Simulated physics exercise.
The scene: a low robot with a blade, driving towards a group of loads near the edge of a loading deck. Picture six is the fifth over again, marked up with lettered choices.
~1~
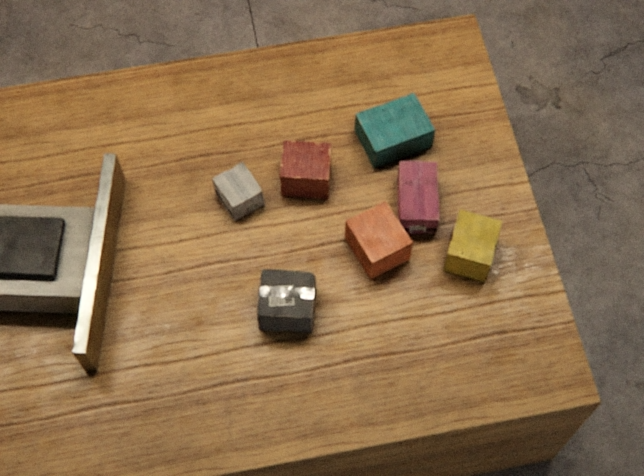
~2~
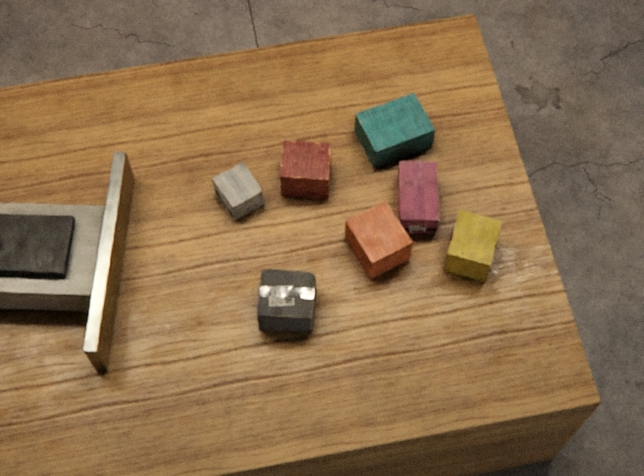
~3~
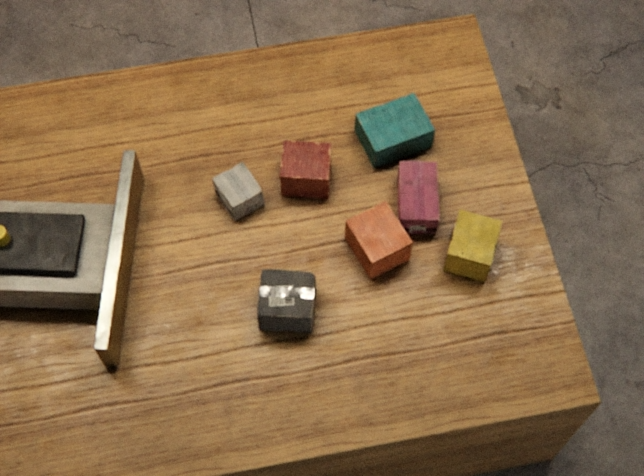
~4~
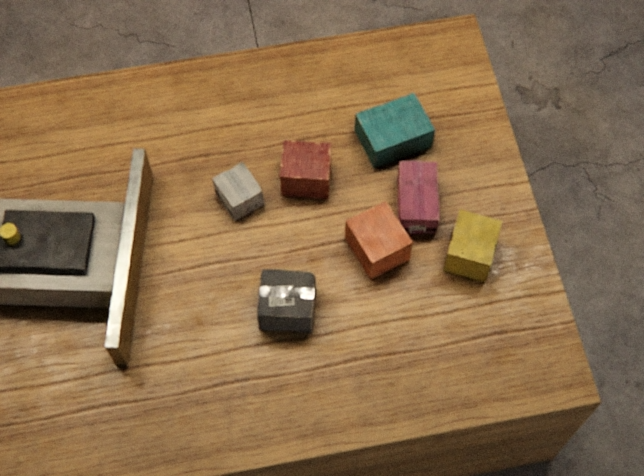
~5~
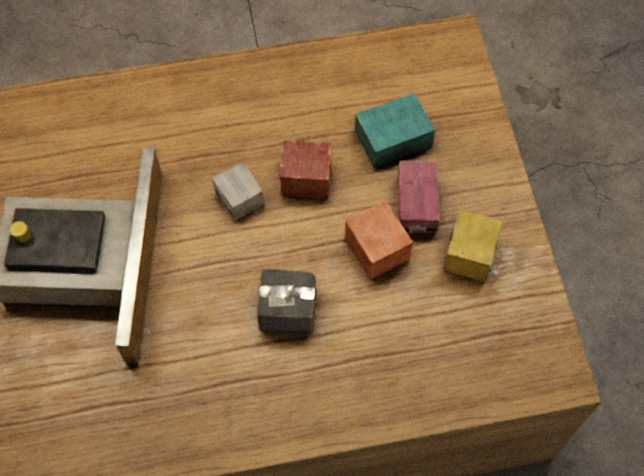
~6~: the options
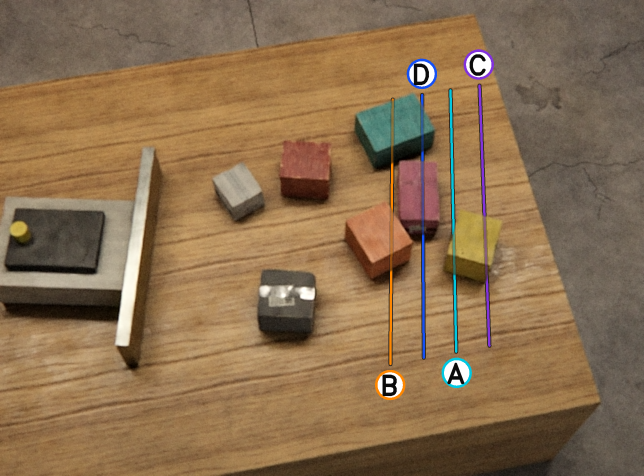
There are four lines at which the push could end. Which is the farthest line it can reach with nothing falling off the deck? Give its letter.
Stop at A.
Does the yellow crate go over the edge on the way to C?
Yes.
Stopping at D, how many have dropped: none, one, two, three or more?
By then, none.
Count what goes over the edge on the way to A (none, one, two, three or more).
In all, none.
On the marked copy, A at (453, 213); B at (392, 223); C at (484, 207); D at (423, 218).
Taking A. A third of the way, robot (180, 219); red crate (323, 166); white box (282, 195).
Two thirds of the way, robot (293, 199); pink parcel (432, 196); turquoise crate (408, 113).
When it is over, robot (381, 185); pink parcel (514, 189); yellow crate (525, 253); nothing has fallen.
As for the rest, B is safe but short; C drops the pink parcel and yellow crate; D is safe but short.
